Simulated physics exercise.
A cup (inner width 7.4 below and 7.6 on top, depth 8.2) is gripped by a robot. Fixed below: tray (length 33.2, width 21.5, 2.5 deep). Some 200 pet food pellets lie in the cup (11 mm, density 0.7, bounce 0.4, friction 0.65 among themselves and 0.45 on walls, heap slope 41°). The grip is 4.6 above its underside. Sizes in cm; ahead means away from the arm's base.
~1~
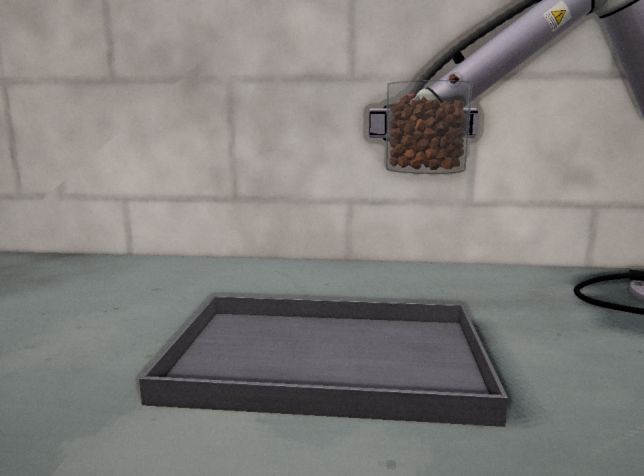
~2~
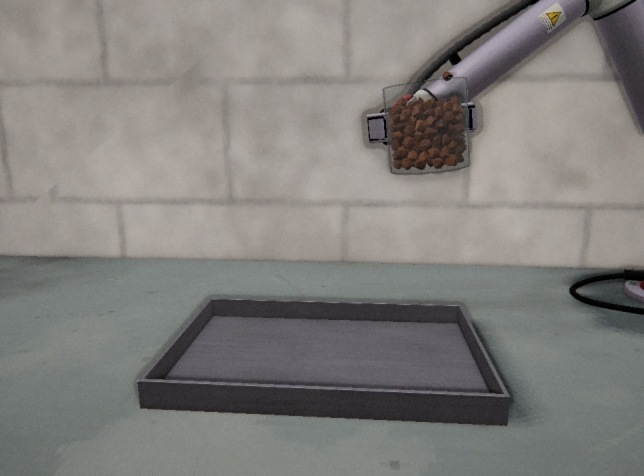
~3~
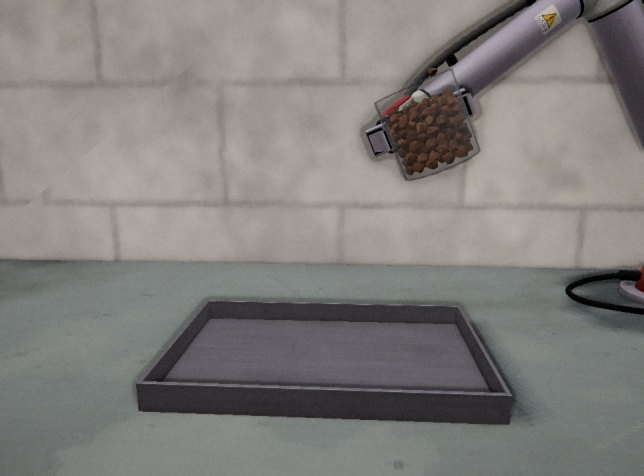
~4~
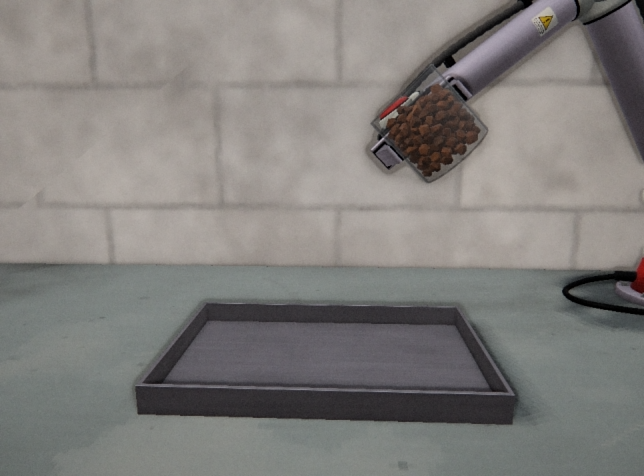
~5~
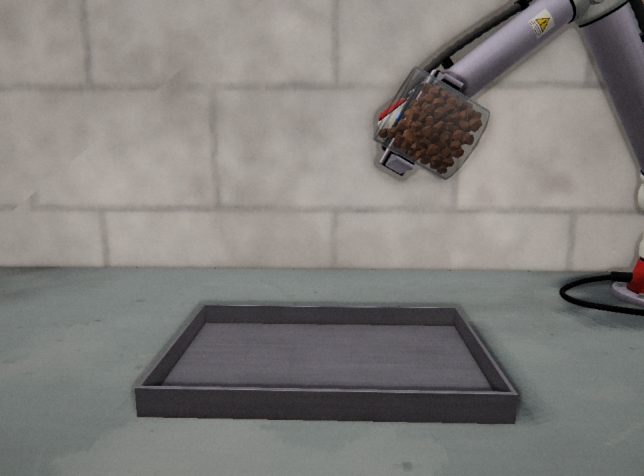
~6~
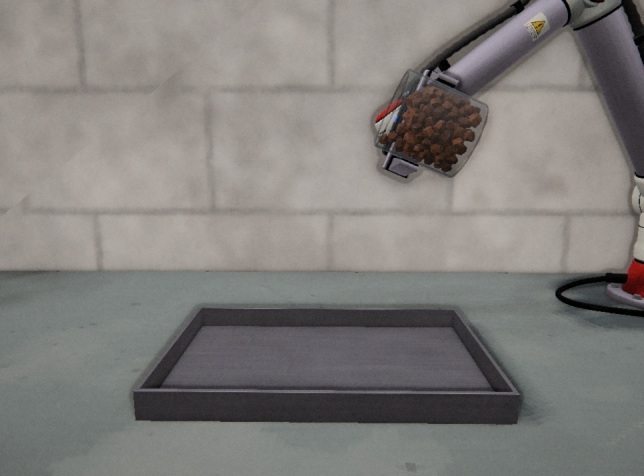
Above an empty gray tray, a robot arm steadily tilts a clear cup of brown pellets.
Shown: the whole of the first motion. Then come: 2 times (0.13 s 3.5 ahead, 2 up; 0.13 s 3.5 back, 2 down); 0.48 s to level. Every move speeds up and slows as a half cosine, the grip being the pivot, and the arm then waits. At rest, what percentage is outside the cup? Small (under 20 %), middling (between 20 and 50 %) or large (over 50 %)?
Outside the cup the share is middling, between 20 and 50 %.
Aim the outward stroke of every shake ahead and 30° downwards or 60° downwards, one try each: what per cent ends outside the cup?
Some 10 and 0 per cent.
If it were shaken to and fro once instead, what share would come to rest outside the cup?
Then about 25 per cent.
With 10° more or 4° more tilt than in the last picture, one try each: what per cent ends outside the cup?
About 60 and 40 per cent.
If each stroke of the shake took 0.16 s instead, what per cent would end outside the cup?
In that case some 15 per cent.
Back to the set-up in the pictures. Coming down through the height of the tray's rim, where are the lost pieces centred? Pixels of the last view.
Near (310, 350).
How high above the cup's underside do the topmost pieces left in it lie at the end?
Roughly 7.0 cm.
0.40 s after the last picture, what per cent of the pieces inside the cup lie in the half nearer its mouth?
Roughly 50 per cent.
Then, 0.40 s after the last picture, tilted 67° forward, highest piece 29 above the table; 157 in the cup, 40 in the tray, 6 in flight or on a rim.
Then, 0.80 s after the last picture, tilted 25° forward, highest piece 29 above the table; 125 in the cup, 78 in the tray.
Then, 1.20 s after the last picture, level, highest piece 29 above the table; 125 in the cup, 78 in the tray.
Then, 2.25 s after the last picture, level, highest piece 29 above the table; 125 in the cup, 78 in the tray.
Final count, 125 in the cup, 78 in the tray. That is 38 % outside the cup.
